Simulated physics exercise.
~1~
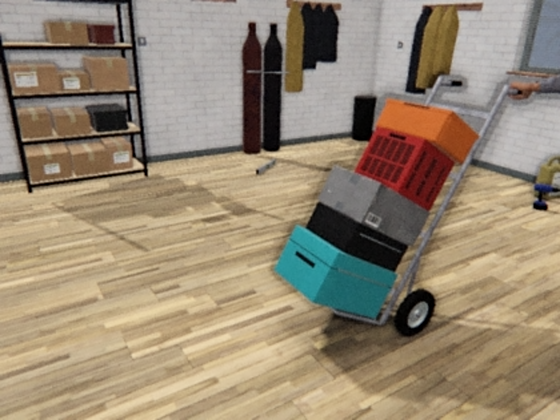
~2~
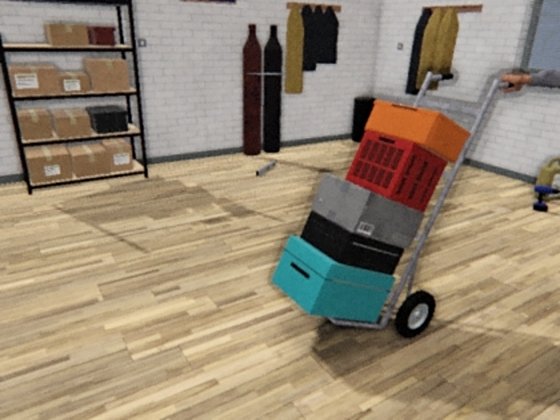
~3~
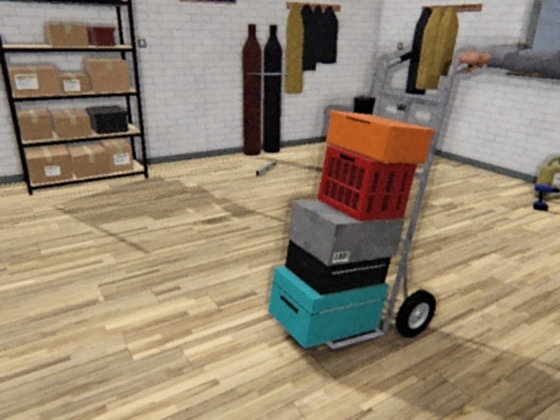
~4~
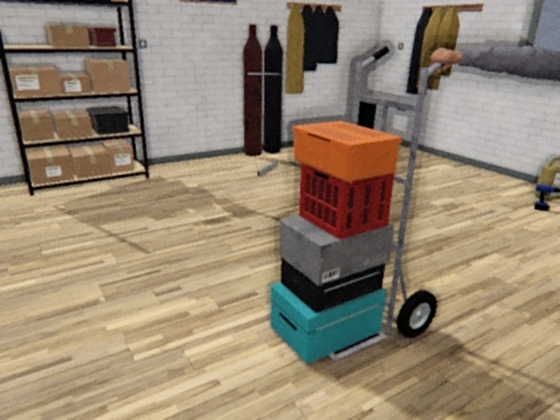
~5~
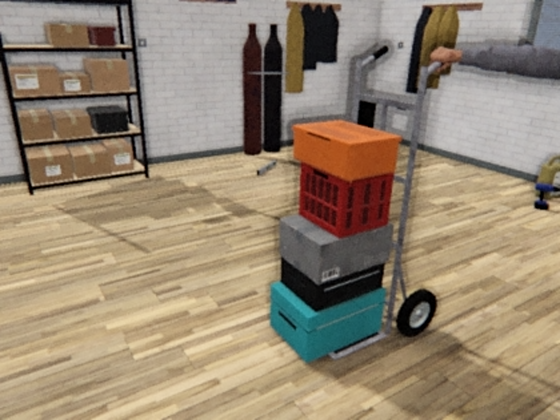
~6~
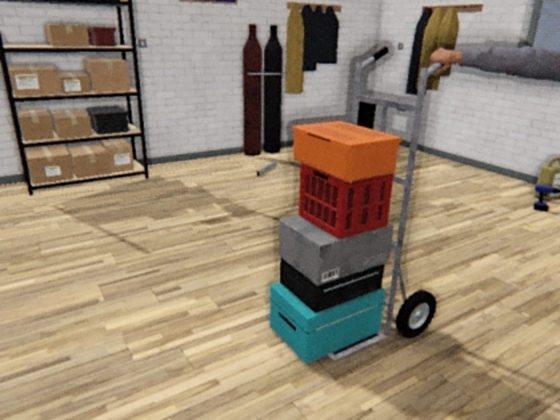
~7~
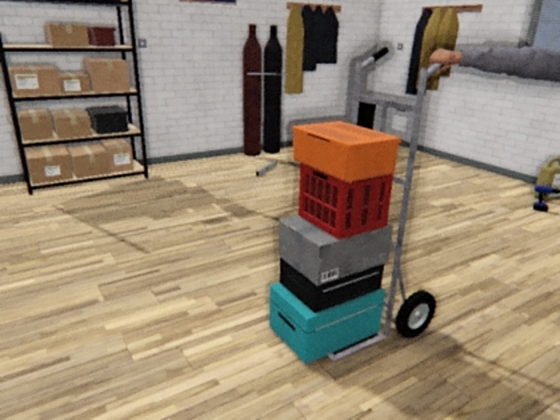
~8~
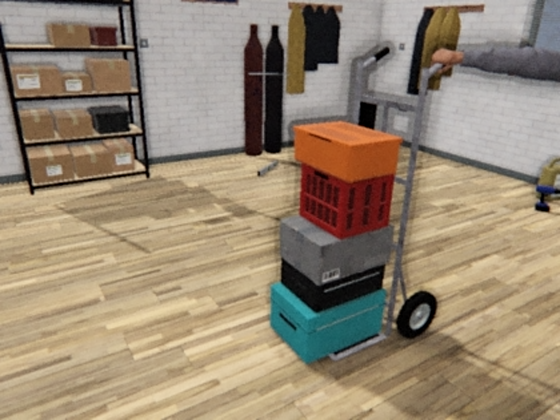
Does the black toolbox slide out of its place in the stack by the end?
No, the black toolbox stays in its place, between the turquoise toolbox and the grey box.
